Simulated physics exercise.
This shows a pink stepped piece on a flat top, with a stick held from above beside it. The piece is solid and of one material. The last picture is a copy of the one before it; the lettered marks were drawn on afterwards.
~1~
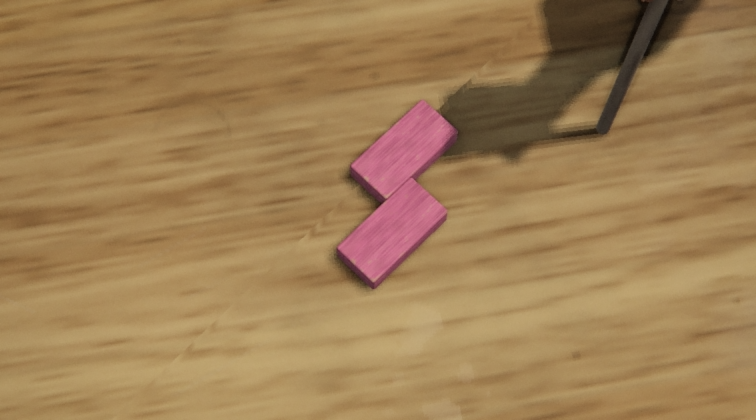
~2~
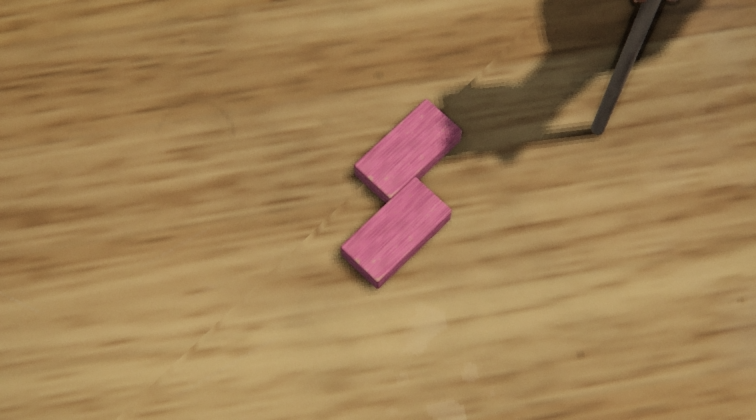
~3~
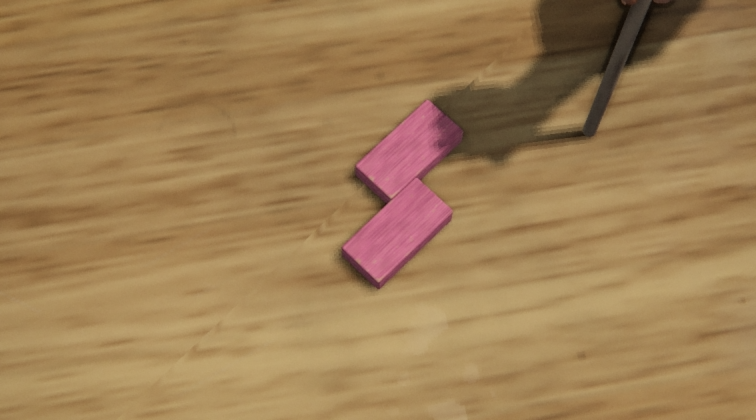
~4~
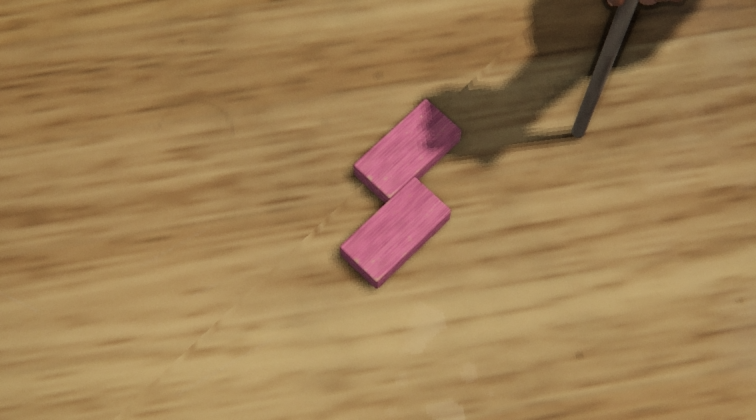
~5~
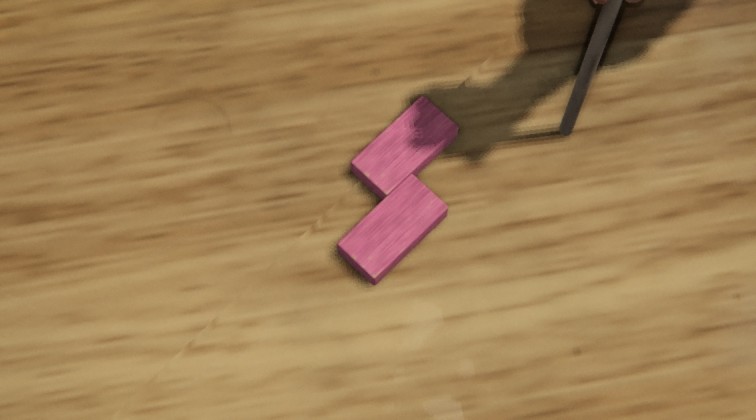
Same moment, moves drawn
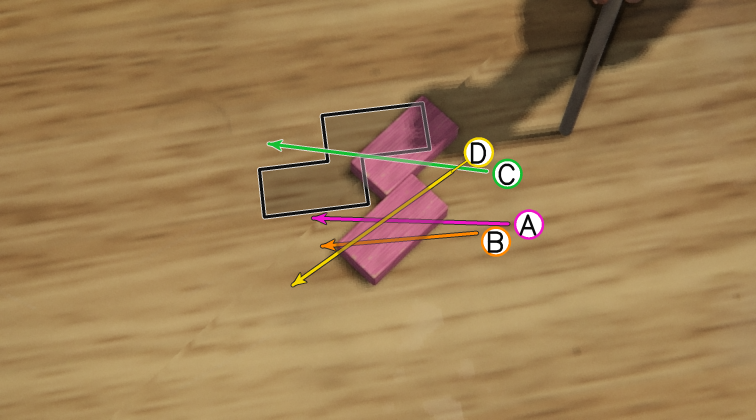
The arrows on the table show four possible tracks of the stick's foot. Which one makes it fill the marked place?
A is the one.
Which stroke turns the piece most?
That is C.
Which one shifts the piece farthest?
Stroke D.
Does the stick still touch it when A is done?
Yes.
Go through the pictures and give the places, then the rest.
Pink stepped piece (405, 147), in the first picture.
Pink stepped piece (409, 147), in the second picture.
Pink stepped piece (410, 147), in the third picture.
Pink stepped piece (408, 147), in the fourth picture.
Pink stepped piece (405, 143), in the fifth picture.
On the marked copy, A from (508, 224) to (313, 218); B from (477, 233) to (322, 246); C from (487, 171) to (269, 144); D from (452, 172) to (293, 285).
With A. Early on, foot of the stick (438, 222), piece (398, 141).
Further on, foot of the stick (366, 220), piece (378, 127).
At the end, foot of the stick (313, 219), piece (376, 124); it fills the outline.
As for the rest, B leaves the piece out of the outline, at (395, 136); C leaves the piece out of the outline, at (251, 165); D leaves the piece out of the outline, at (314, 234).
